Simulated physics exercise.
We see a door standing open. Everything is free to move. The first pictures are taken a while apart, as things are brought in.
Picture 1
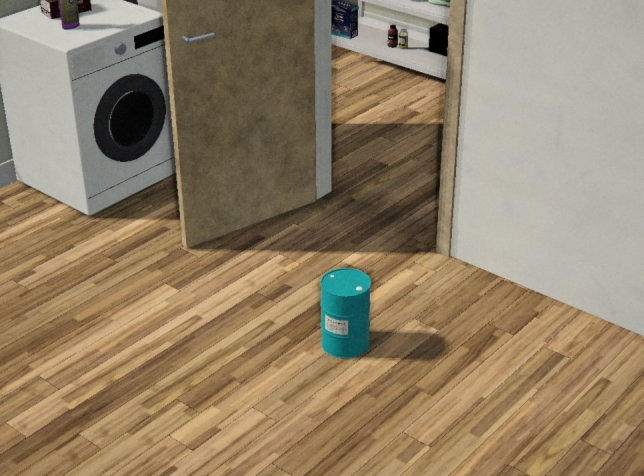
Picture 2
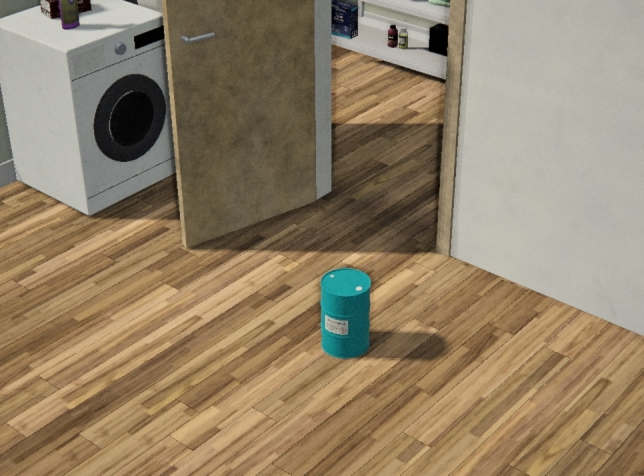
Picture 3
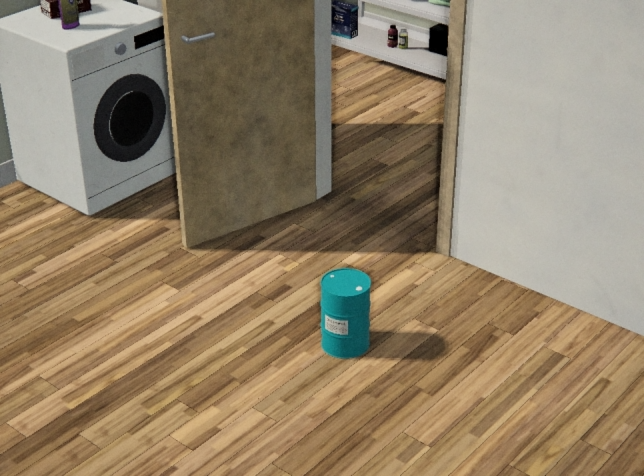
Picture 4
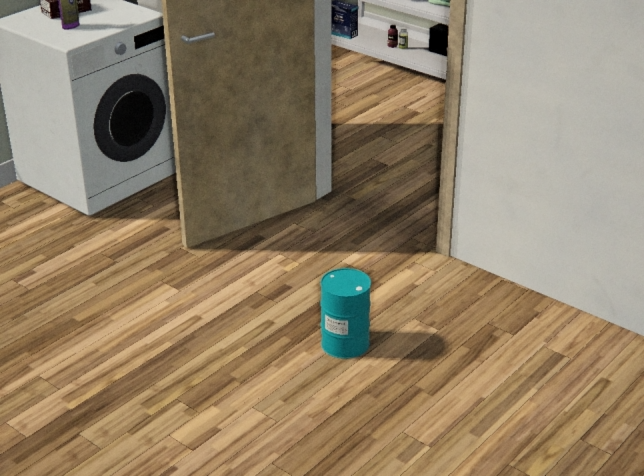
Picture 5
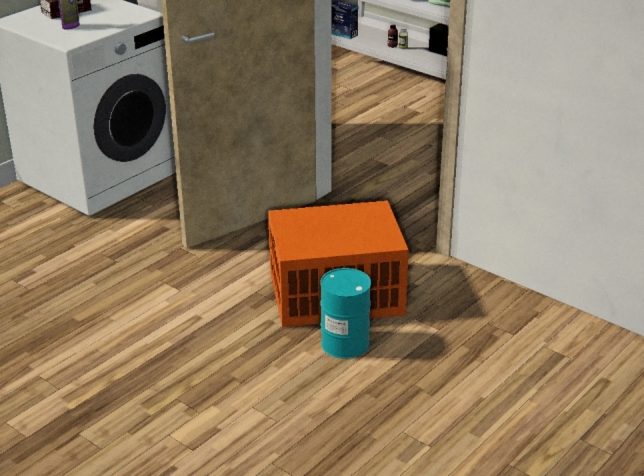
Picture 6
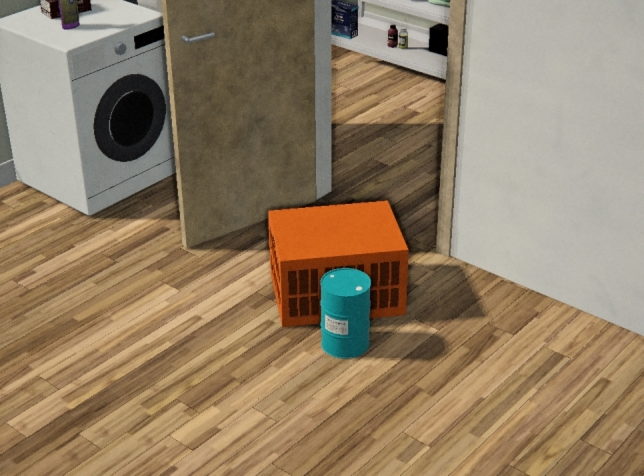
The footage shows a turquoise canister standing on a wooden floor before a wide-open door, with a white washing machine at left. An orange chest then appears just behind the canister, while everything else stays still.
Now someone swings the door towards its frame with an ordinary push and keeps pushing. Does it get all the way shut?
Outcome: The door stops short.
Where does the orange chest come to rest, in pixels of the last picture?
Near (348, 265).
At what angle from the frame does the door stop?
About 65°.
Then, 0.30 s after the last picture, door at 96°.
Then, 0.50 s after the last picture, door at 82°.
Then, 0.70 s after the last picture, door at 67°.
Then, 0.80 s after the last picture, door at 64°; orange chest slid a little near (344, 264).
At rest, door at 63°; both in place. Seen from the same camera at the end, orange chest near (348, 265).
